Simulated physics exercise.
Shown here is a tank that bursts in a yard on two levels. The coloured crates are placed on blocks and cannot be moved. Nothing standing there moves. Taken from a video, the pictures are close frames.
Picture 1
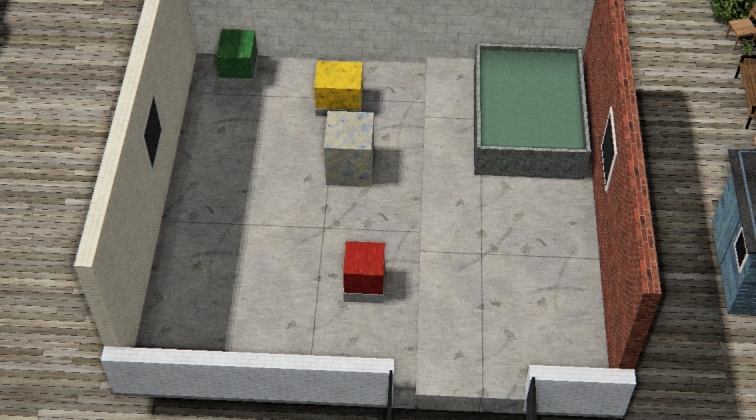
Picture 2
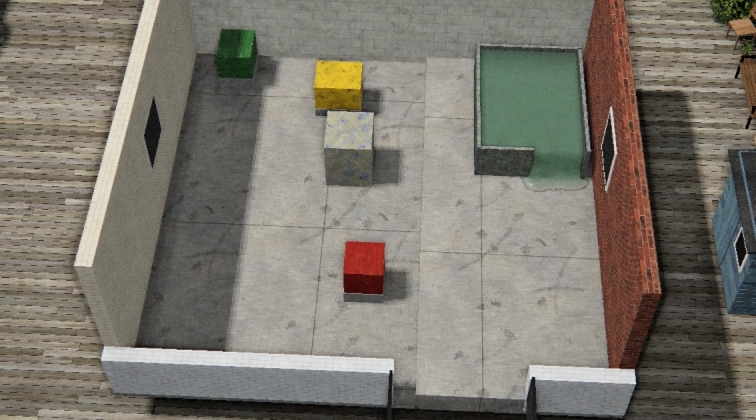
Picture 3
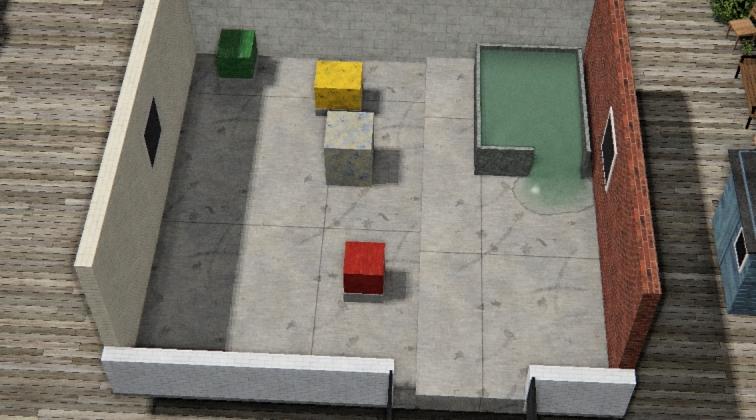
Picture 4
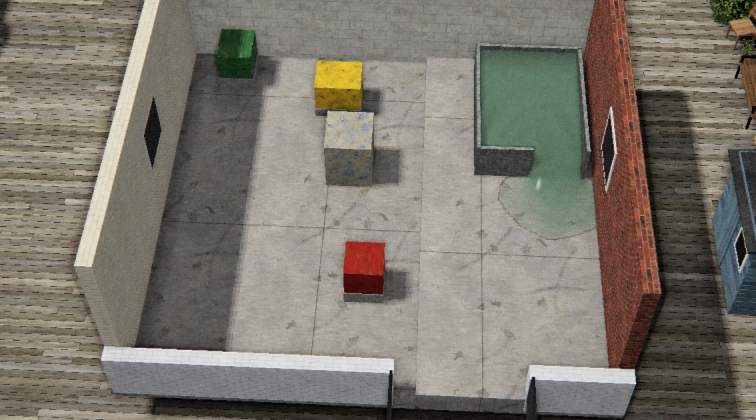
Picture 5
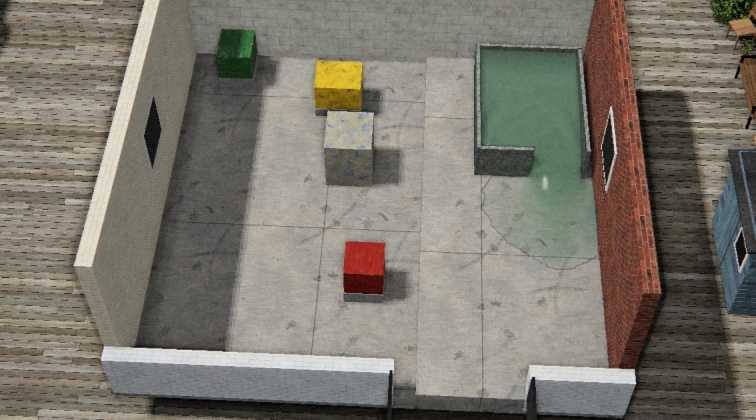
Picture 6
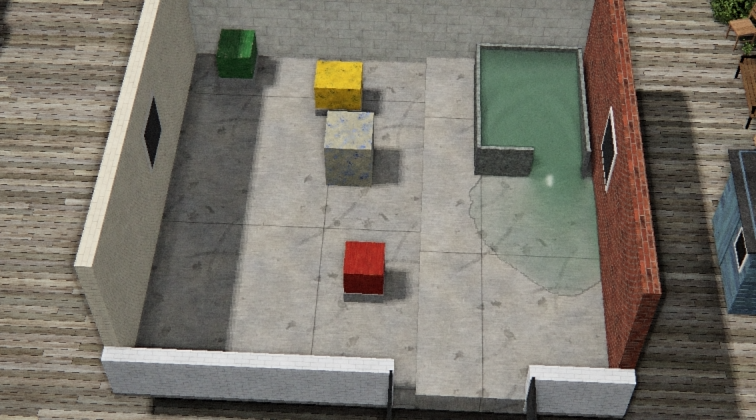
To begin with, a tank of still green water stands at the back right of a walled yard holding green, yellow, grey and red blocks. Part of its front wall opens, and water pours through the gap, spreading forward across the pale floor in a widening, rounded sheet beside the brick wall.
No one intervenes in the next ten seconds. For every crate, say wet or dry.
At the end, red crate: Spared; green crate: Spared; yellow crate: Spared.
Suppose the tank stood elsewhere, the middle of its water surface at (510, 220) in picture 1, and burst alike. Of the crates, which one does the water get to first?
It is the one in red.
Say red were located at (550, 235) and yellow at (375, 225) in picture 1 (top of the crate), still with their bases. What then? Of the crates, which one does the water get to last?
The green-painted one, I think.
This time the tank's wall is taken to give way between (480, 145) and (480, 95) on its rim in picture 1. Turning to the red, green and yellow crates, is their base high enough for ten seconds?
Going through them, the red crate gets reached, the green crate is never reached and the yellow crate gets reached.
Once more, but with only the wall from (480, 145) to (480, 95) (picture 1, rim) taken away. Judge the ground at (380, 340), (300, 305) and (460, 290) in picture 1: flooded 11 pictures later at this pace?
First spot unwetted, second drenched, third unwetted.
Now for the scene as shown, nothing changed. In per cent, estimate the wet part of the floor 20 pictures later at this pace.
Some 30 per cent.
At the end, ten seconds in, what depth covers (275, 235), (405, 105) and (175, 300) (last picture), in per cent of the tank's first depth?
In that order: 4, 0 and 12 per cent.
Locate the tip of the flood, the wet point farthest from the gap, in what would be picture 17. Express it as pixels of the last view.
My estimate: Roughly (433, 381).
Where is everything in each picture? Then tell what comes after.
The first picture shows still water in the tank at (531, 99).
In the second picture, water pours out at (557, 168) and has run to (527, 183).
In the third picture, water pours out at (556, 168) and has run to (528, 205).
In the fourth picture, the front is at (543, 234), out from the gap at (556, 169).
In the fifth picture, the front is at (571, 264), out from the gap at (556, 168).
In the sixth picture, the front is at (569, 292), out from the gap at (557, 168).
A moment on, water covers 20 % of the floor; the red crate not reached, the green crate not reached, the yellow crate not reached.
Next, water covers 25 % of the floor; the red crate not reached, the green crate not reached, the yellow crate not reached.
Then, water covers 30 % of the floor; the red crate water round its plinth, the green crate not reached, the yellow crate not reached.
Later, water covers 45 % of the floor; the red crate water round its plinth, the green crate not reached, the yellow crate not reached.
In the end, water covers 60 % of the floor; the red crate stayed above the water, the green crate stayed above the water, the yellow crate stayed above the water.
